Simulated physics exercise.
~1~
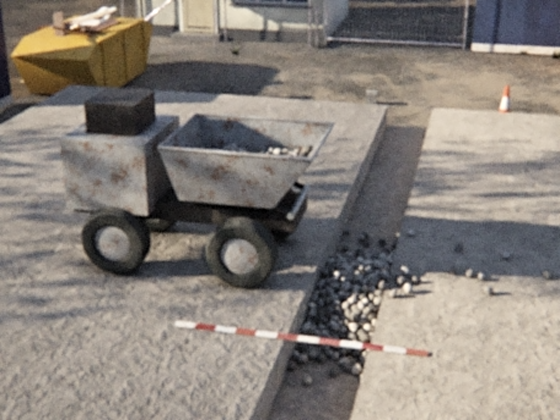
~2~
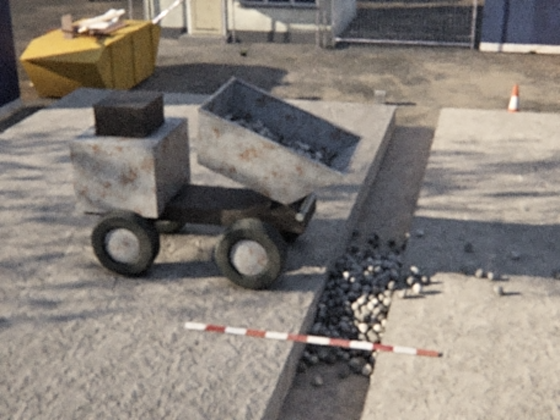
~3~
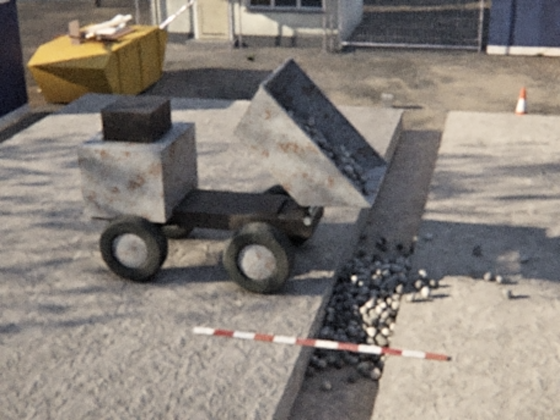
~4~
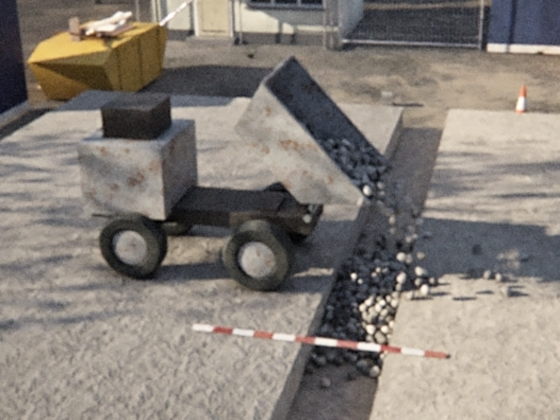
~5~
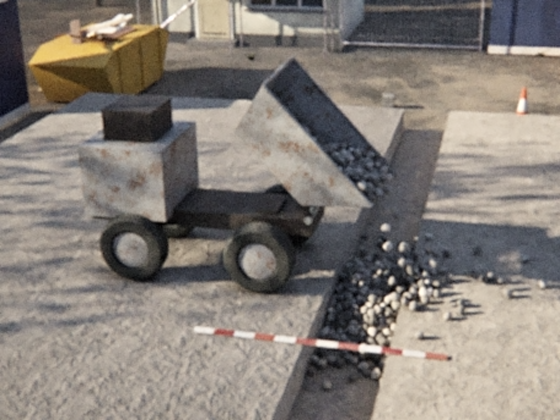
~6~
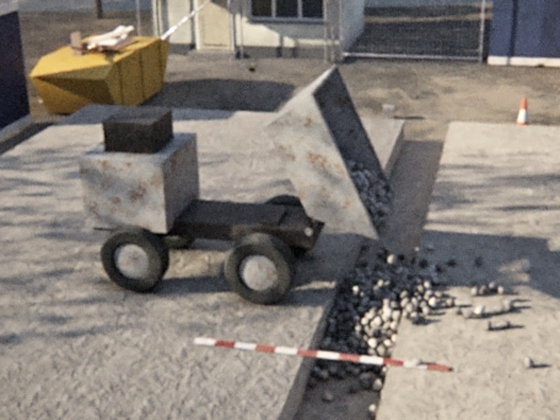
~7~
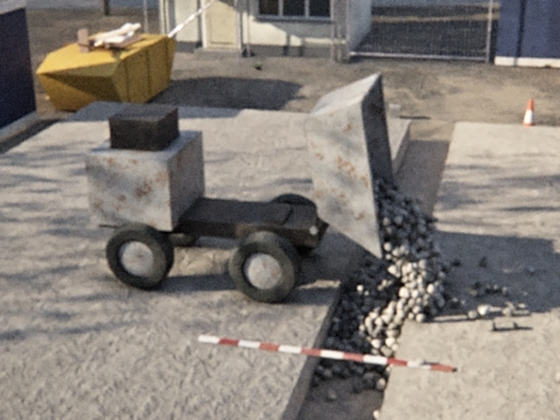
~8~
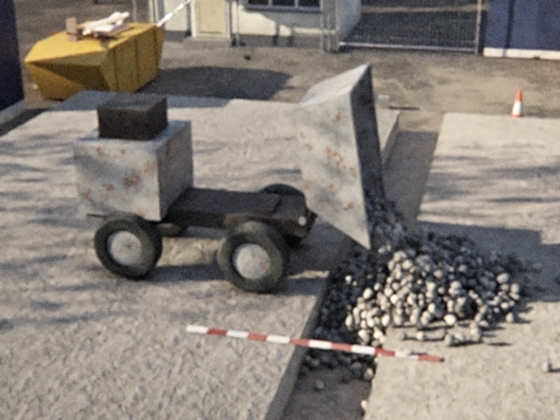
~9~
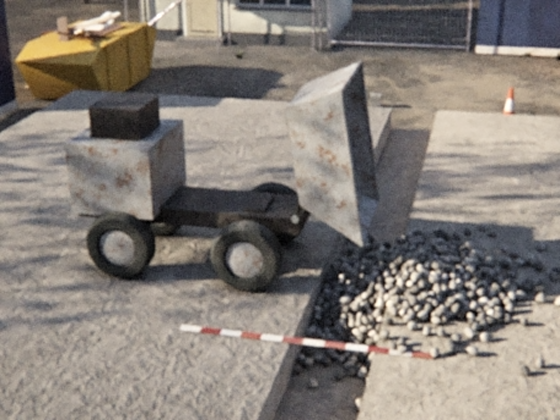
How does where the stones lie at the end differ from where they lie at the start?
At the start, the stones are split between the dumper's body and a small pile in the trench. By the end they lie lower and farther right, in one broad heap that covers part of the trench and spills onto the slab beyond it.
At the start, a small grey dumper with black wheels stands before a trench that already holds some round stones, with a red and white staff lying nearby and a yellow skip behind. Its body, carrying more stones, tips up toward the right and then pauses at a steep slant. The stones inside slide to the lower edge, and some begin dropping out. The body then tips again until it stands almost upright, and the rest pours down. At the end, the body stays raised, while a wide heap covers part of the trench and spreads over the slab on the right.
